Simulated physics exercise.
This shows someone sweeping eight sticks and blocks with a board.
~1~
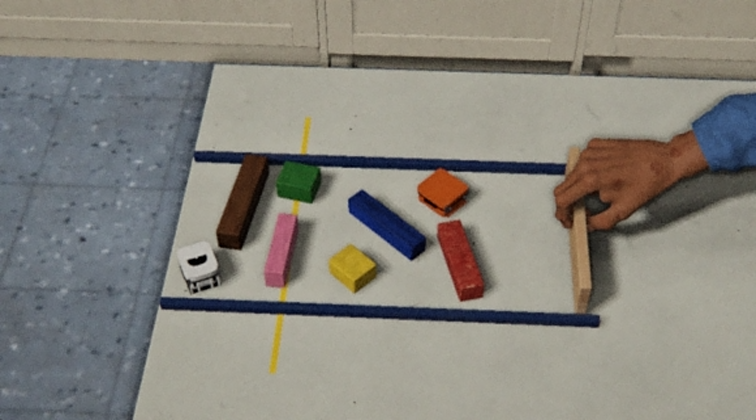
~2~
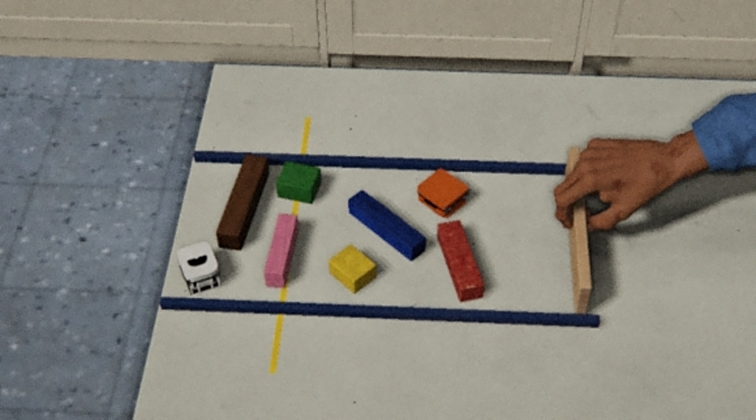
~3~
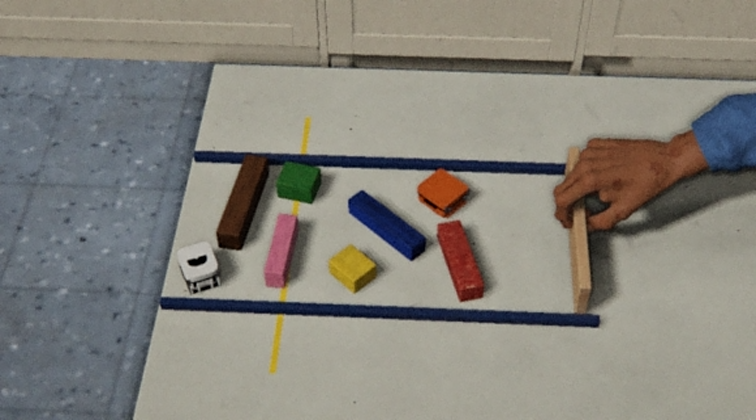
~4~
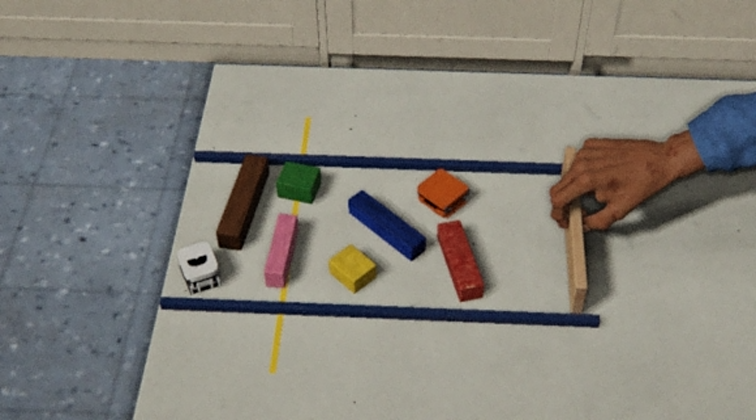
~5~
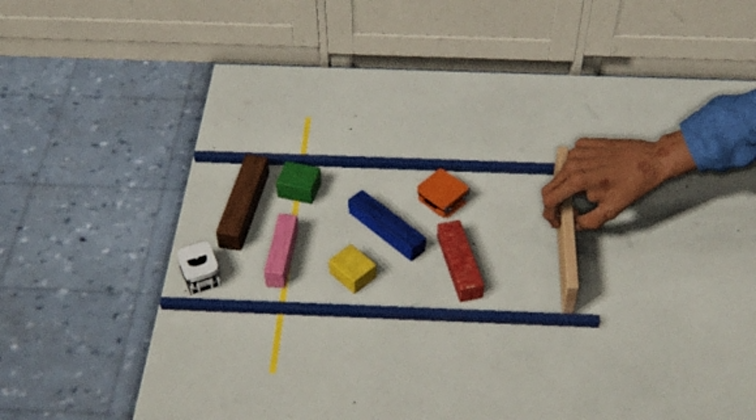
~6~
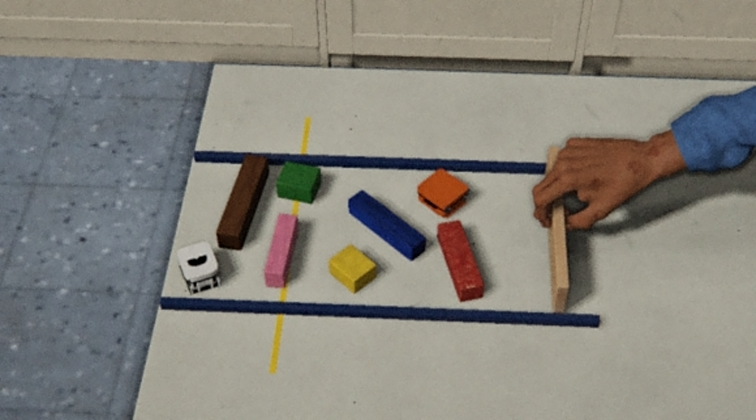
A hand in a blue sleeve grips an upright pale wooden board at the right of a white tabletop, seen from above at an angle, with blue-speckled floor at left and pale cabinets behind. Between two dark blue rails lie brown, pink, blue and red bars, green, yellow and orange blocks, a small white case and yellow tape. The hand first holds still, then slides the board slightly left, touching none of the pieces, while the camera stays fixed.
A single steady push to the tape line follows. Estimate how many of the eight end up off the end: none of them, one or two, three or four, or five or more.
The count of pieces that drop is nil, then.
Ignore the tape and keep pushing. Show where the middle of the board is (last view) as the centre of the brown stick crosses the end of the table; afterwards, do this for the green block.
Around (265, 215) first and around (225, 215) second.
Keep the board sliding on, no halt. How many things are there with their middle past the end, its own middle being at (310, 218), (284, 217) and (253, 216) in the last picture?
Middles past end - pos 1: 0, pos 2: 0, pos 3: 2.
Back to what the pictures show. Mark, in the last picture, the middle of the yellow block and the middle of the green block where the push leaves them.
Final spots - yellow block (241, 279), green block (247, 175).
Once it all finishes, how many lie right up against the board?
In total, 2.
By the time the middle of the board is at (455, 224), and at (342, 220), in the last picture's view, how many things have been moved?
First 2, then 7.
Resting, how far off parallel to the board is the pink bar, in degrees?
Angle: Roughly 10 degrees.
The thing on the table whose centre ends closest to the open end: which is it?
White case.
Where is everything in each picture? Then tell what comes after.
In the first picture, white case (199, 268); brown stick (244, 201); pink bar (282, 250); board (577, 229); tape (292, 233).
In the second picture, brown stick (244, 202); blue stick (386, 225).
In the third picture, pink bar (282, 251); green block (299, 183).
In the fourth picture, white case (199, 268); orange case (442, 195).
In the fifth picture, brown stick (244, 202); board (565, 228).
In the sixth picture, white case (199, 268); brown stick (244, 202); pink bar (282, 251); board (556, 228); tape (292, 233).
Soon after, none off yet; white case at rest near (199, 268); brown stick at rest near (244, 202); pink bar at rest near (282, 251).
At rest, the number that fall off is zero.
